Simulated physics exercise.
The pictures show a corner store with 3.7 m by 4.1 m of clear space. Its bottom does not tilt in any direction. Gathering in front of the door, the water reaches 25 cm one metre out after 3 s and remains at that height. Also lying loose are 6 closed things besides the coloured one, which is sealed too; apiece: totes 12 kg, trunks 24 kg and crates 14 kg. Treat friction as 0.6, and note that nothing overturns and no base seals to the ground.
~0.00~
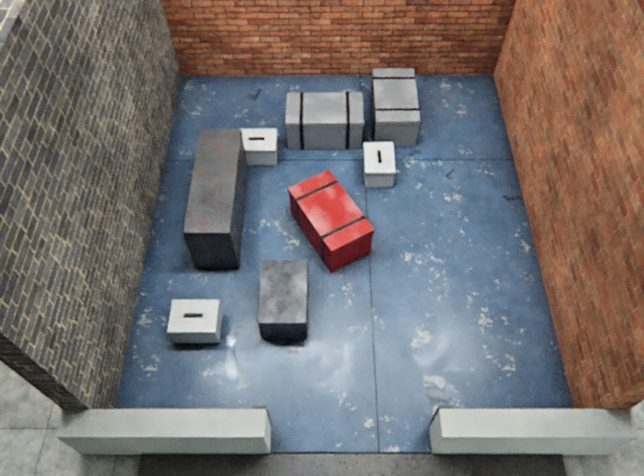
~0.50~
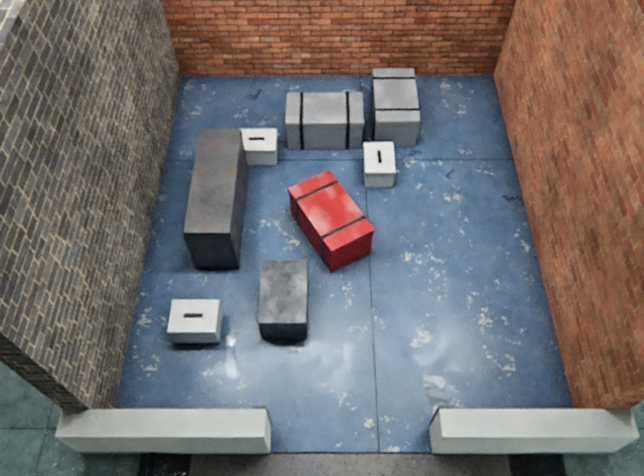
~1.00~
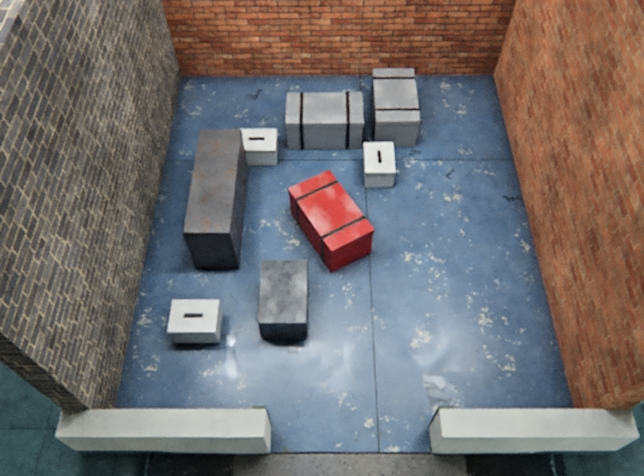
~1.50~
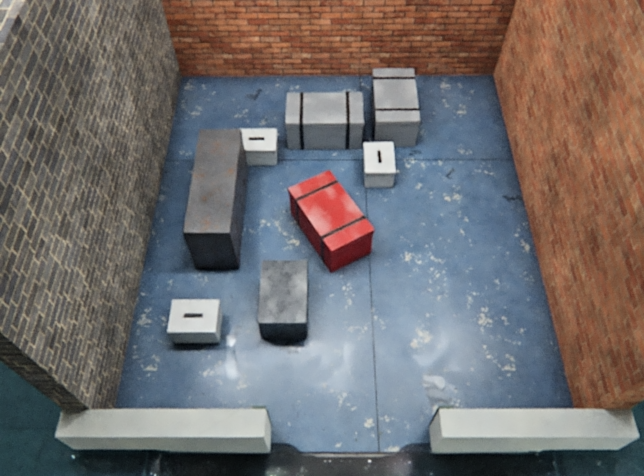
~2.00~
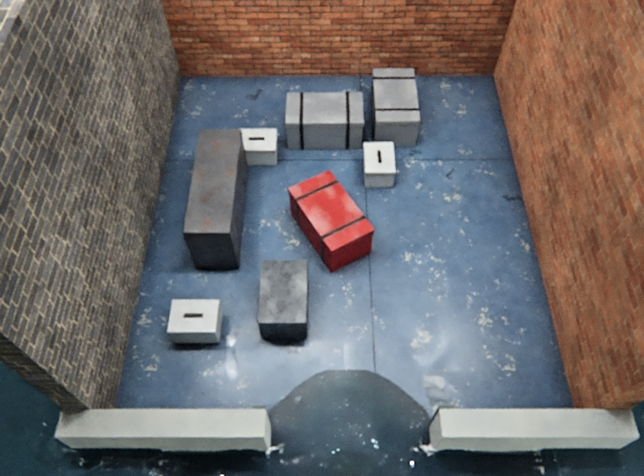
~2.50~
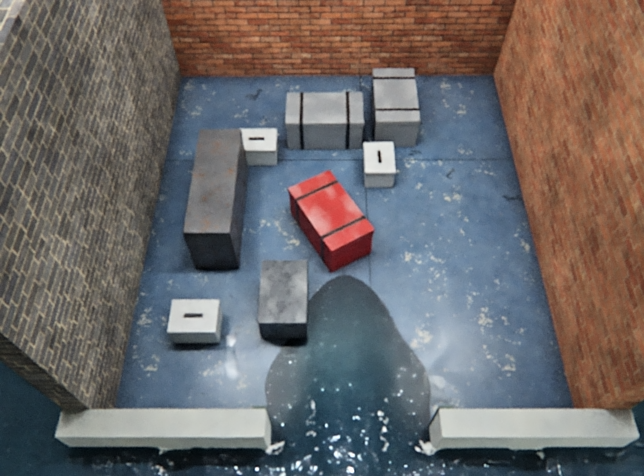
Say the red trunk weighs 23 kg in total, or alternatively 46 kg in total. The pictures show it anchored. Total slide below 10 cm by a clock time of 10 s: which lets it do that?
Neither amount keeps it steady.
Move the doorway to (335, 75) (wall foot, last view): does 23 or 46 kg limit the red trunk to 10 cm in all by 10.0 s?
Result: Nothing offered works.
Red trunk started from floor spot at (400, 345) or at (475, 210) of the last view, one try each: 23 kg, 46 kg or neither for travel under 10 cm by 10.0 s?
For the first start neither one suffices; for the second neither one suffices.
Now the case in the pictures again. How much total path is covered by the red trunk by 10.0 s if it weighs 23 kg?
It covers about 200 cm altogether.
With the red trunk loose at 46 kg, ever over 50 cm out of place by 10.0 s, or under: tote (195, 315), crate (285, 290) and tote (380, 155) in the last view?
Not exceeded, Exceeded, Exceeded, in that order.
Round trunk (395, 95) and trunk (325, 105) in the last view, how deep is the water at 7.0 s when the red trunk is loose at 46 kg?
Close to 7 and 9 centimetres.
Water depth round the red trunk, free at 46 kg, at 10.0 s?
16 cm, roughly.
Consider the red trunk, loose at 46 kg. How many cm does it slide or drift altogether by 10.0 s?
Roughly 100 centimetres altogether.
After 3.5 s the red trunk would be 12 cm from its start with 23 kg and 0 cm from its start with 46 kg; 6 cm of water round it then.
After 4.5 s the red trunk would be 65 cm from its start with 23 kg and 9 cm from its start with 46 kg; 8 cm of water round it then.
After 7.0 s the red trunk would be 144 cm from its start with 23 kg and 31 cm from its start with 46 kg; 10 cm of water round it then.
After 10.0 s the red trunk would be 125 cm from its start with 23 kg and 99 cm from its start with 46 kg; 16 cm of water round it then.
